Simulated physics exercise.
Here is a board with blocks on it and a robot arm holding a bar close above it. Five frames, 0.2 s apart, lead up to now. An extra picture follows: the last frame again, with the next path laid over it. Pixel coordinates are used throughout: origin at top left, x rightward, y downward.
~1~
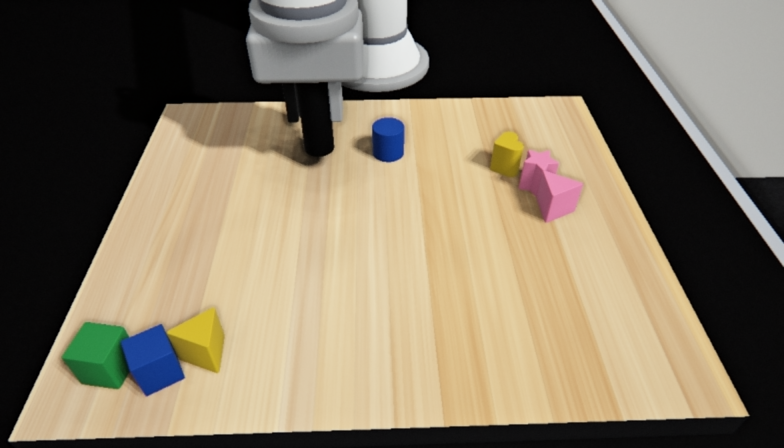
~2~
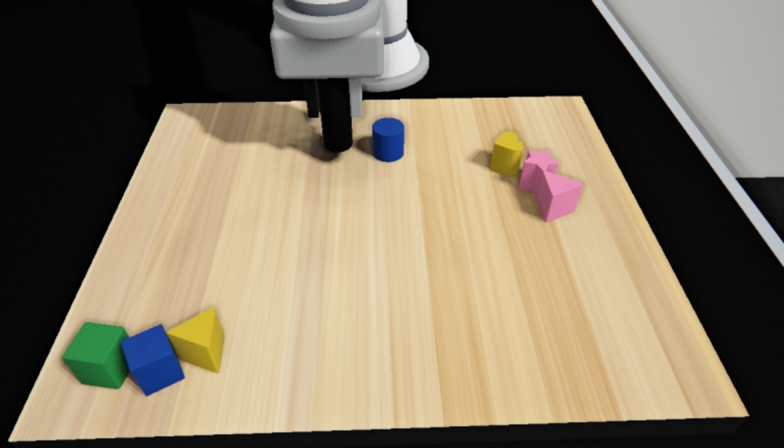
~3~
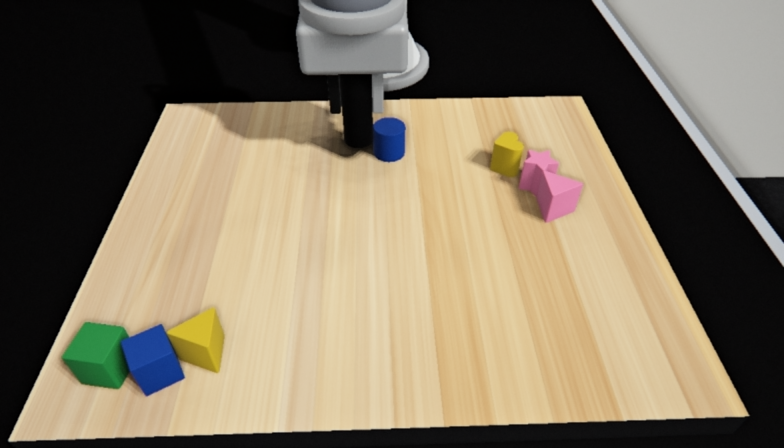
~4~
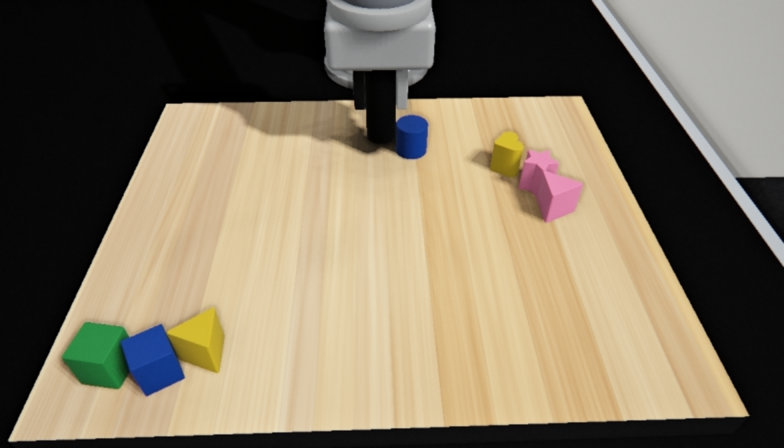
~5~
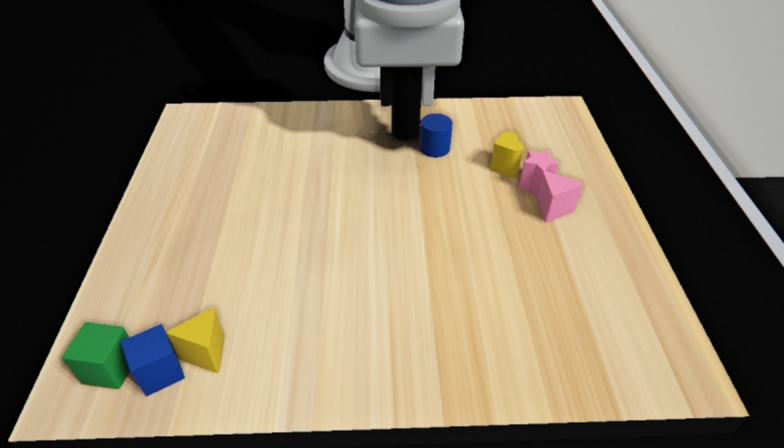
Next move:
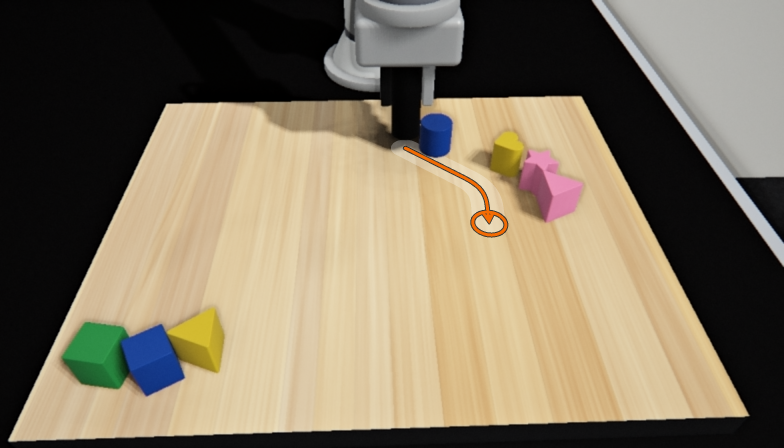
A robot arm holding a dark bar moves right along the far side of a wooden board, reaches a blue cylinder and pushes it a short way right, toward a yellow heart and pink blocks, while the other blocks stay still.
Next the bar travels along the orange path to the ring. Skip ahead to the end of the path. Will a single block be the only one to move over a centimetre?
I believe so.
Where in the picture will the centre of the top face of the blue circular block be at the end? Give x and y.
By then it is at (464, 126).
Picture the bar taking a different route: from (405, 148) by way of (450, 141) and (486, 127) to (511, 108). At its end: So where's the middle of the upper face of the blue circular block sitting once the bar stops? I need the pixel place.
Most likely (498, 120).
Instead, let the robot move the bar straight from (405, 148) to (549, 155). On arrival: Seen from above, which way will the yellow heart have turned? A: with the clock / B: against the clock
(A)
The line goes from (405, 148) via (442, 167) and (480, 189), ending at (489, 223).
The first path, step by step. One third of the way, bar at (444, 151); blue circular block at (464, 126).
Two thirds of the way, bar at (482, 173); blue circular block at (464, 126).
At the end, bar at (492, 207); blue circular block at (464, 126); yellow heart unmoved.
